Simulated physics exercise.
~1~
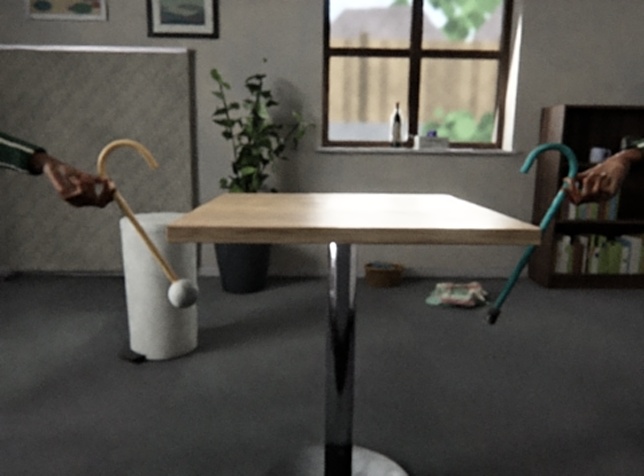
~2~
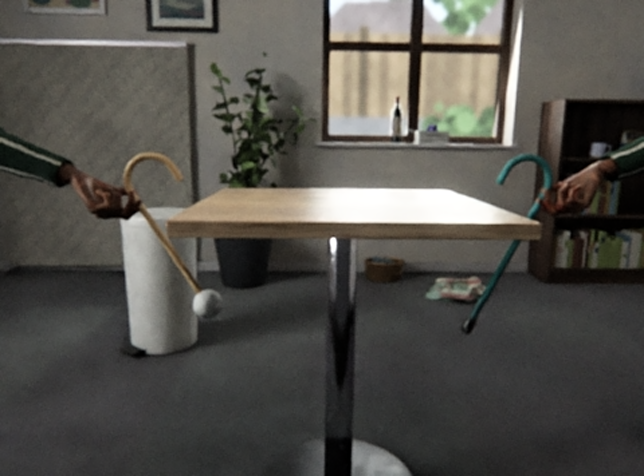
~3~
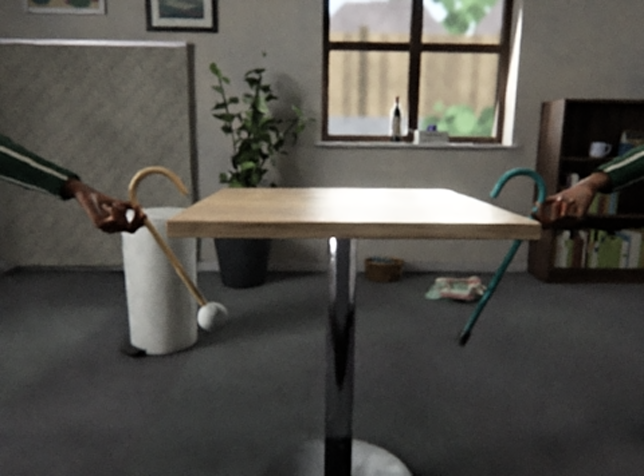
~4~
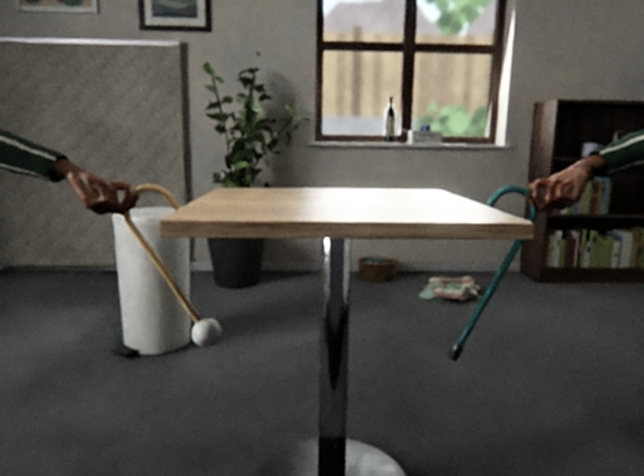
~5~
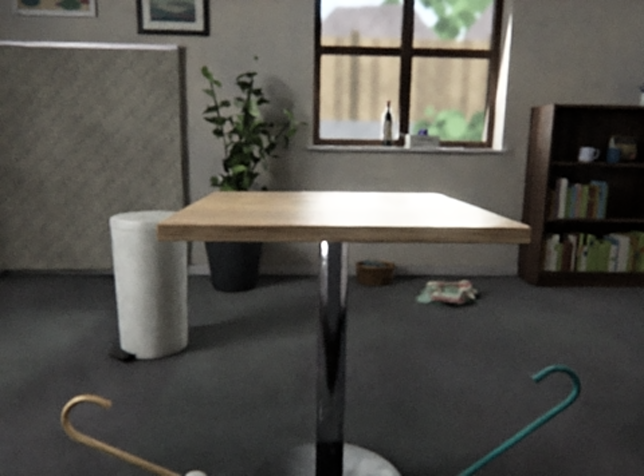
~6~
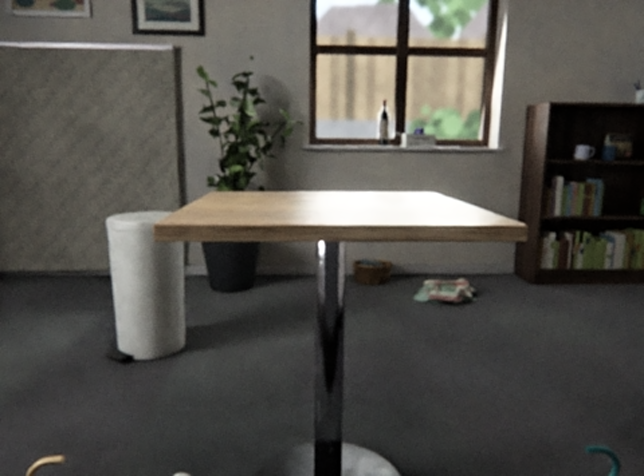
The footage shows two hands holding a tan hooked handle with a white rounded end and a turquoise cane at opposite edges of a wooden table, lowering them until their hooks near the tabletop. Once released, both slip past the edges, tilting as they drop toward the floor.
